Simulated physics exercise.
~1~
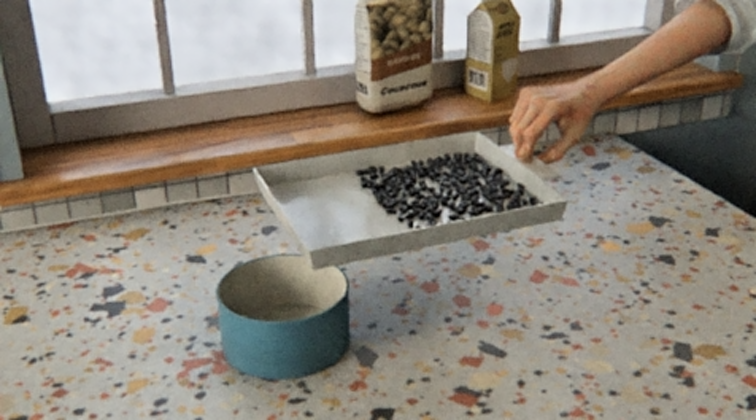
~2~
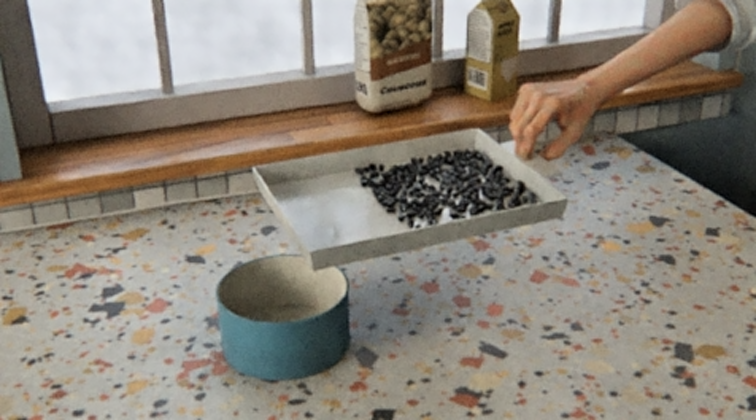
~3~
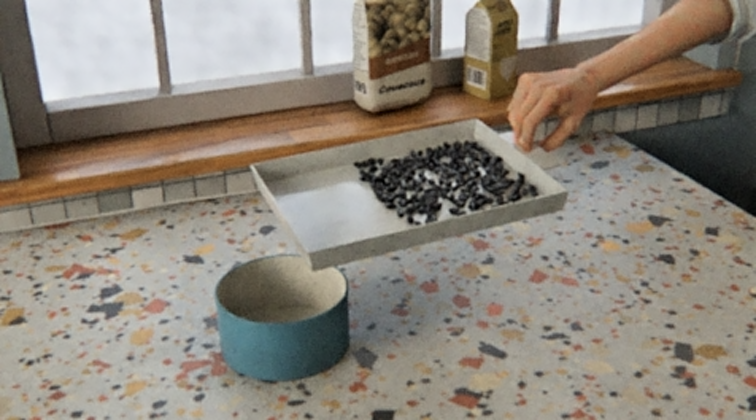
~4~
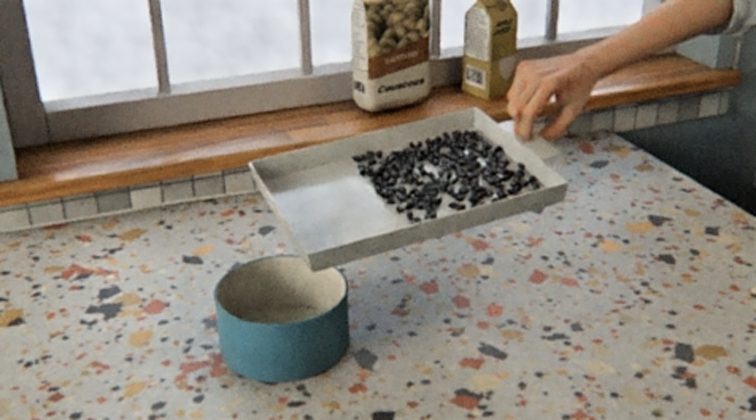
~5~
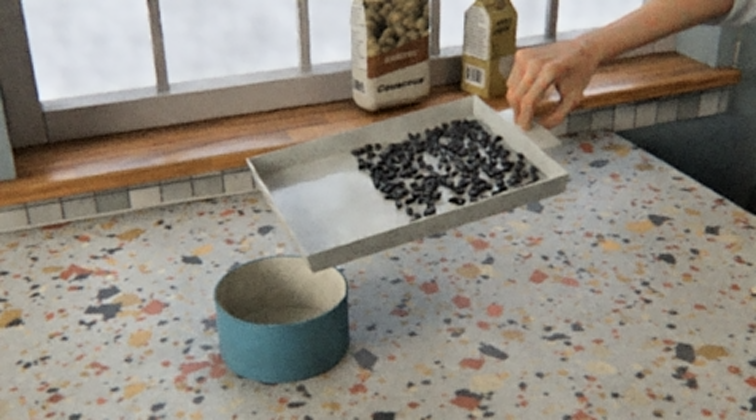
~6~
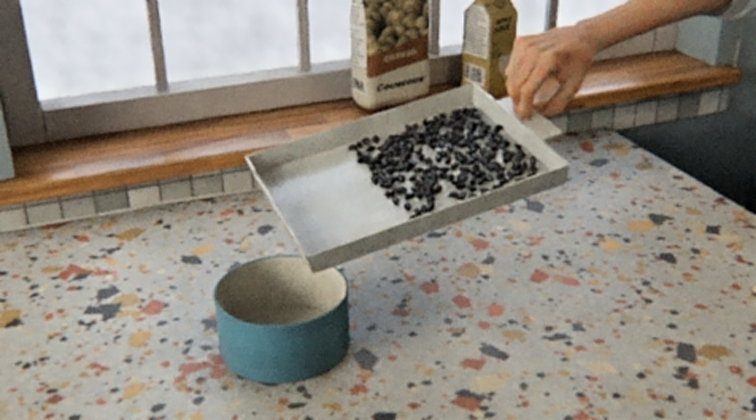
At the start, a hand at the right holds a pale rimmed tray of black beans nearly level above a teal pot on a speckled counter. The hand slowly raises the tray's right side, tilting it toward the pot, while the beans stay clustered in its right half.
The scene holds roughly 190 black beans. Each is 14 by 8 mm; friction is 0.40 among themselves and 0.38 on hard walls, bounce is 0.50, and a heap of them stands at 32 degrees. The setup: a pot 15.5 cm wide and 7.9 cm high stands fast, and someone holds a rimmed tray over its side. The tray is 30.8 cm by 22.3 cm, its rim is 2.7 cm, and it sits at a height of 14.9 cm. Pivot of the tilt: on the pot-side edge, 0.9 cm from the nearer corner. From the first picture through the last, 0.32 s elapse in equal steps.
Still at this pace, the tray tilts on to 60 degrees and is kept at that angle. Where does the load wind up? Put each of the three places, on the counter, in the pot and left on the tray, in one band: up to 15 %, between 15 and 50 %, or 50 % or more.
Counter: Up to 15 %; pot: Up to 15 %; left on the tray: 50 % or more.
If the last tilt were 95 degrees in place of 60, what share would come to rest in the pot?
Then about 0 per cent.
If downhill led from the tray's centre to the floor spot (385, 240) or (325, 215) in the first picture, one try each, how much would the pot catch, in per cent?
The share comes to about 0 in a hundred, then about 5 in a hundred.
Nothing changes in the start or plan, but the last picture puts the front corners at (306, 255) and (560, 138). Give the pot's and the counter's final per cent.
Pot 5, counter 25.
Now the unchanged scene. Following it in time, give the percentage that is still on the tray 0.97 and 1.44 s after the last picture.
First 100, then 95.
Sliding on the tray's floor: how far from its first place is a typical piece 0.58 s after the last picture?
About 11 cm.
Then, 0.58 s after the last picture, tilt 34 degrees; the tray holds 100 %, the pot 0 %.
Then, 0.97 s after the last picture, tilt 49 degrees; the tray holds 100 %, the pot 0 %.
Then, 1.44 s after the last picture, tilt 60 degrees; the tray holds 95 %, the pot 0 %.
In the end, counter 5 %, pot 0 %, tray 95 %.
